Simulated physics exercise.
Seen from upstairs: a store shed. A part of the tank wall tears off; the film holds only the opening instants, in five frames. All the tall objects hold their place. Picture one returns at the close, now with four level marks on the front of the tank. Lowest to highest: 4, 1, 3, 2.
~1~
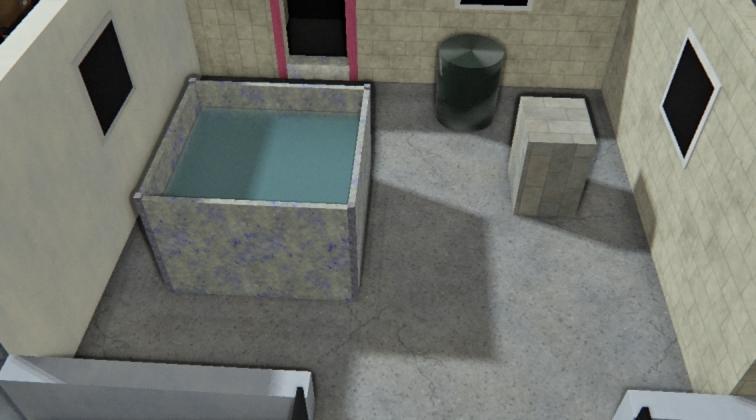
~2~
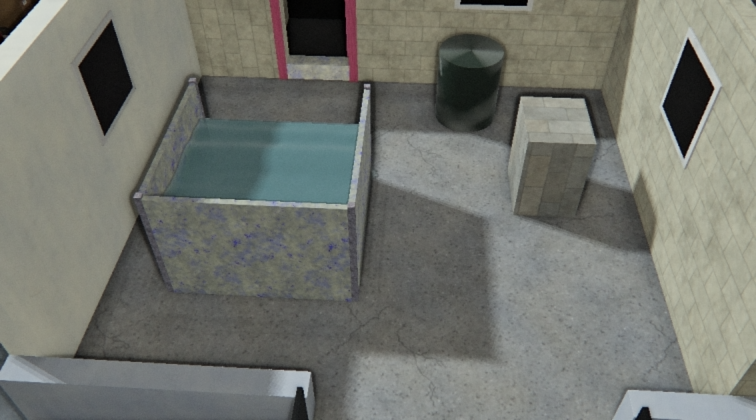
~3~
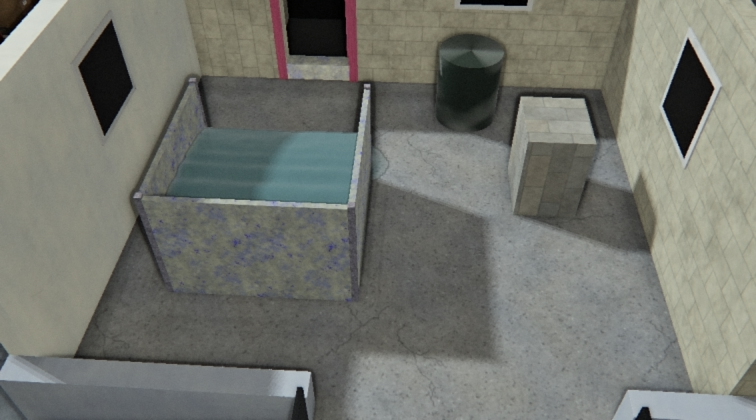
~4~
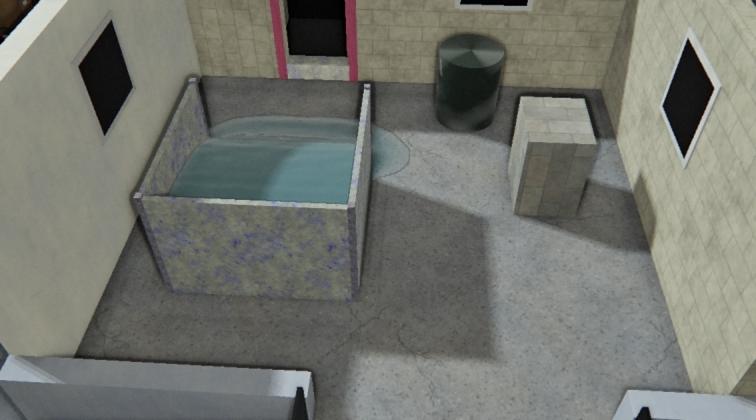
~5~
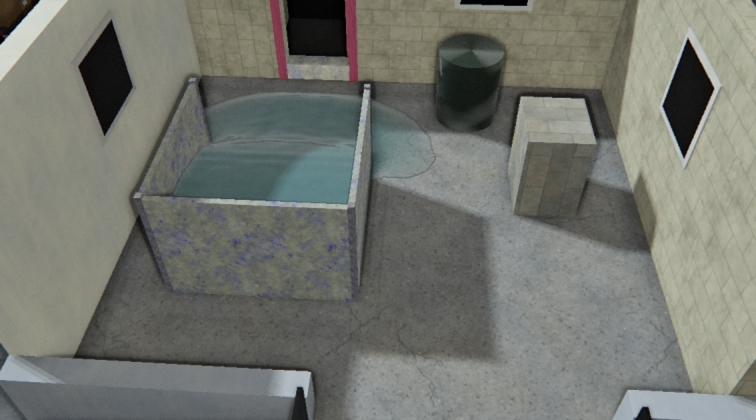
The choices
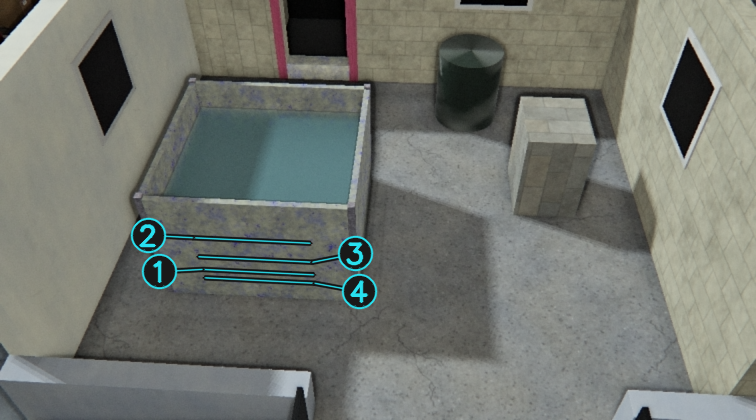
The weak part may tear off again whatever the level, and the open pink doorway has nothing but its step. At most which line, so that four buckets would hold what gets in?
Mark 1.
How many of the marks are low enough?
Two.
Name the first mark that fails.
Here it is mark 3.
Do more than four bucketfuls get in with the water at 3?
Yes.
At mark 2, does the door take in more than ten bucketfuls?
Yes, clearly.
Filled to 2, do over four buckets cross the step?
Yes.
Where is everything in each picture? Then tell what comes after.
The first frame shows water in the tank at rest, its middle at (267, 161); foot of the pink doorway at (319, 80); open gate at (468, 377).
In the second frame, water covers 2 % of the ground, its front hidden from here.
In the third frame, water covers 6 % of the ground, its front hidden from here.
In the fourth frame, water covers 11 % of the ground, its front hidden from here.
In the fifth frame, 19 % of the ground under water, visible out to (410, 132).
In cyan, 1 at (257, 272); 2 at (251, 240); 3 at (255, 259); 4 at (259, 280); from the bottom up 4, 1, 3, 2.
If 1 is chosen, a splash gets over, under a bucket.
If 2 is chosen, dozens of bucketfuls pour in.
If 3 is chosen, about 9 bucketfuls get in.
If 4 is chosen, nothing gets over.
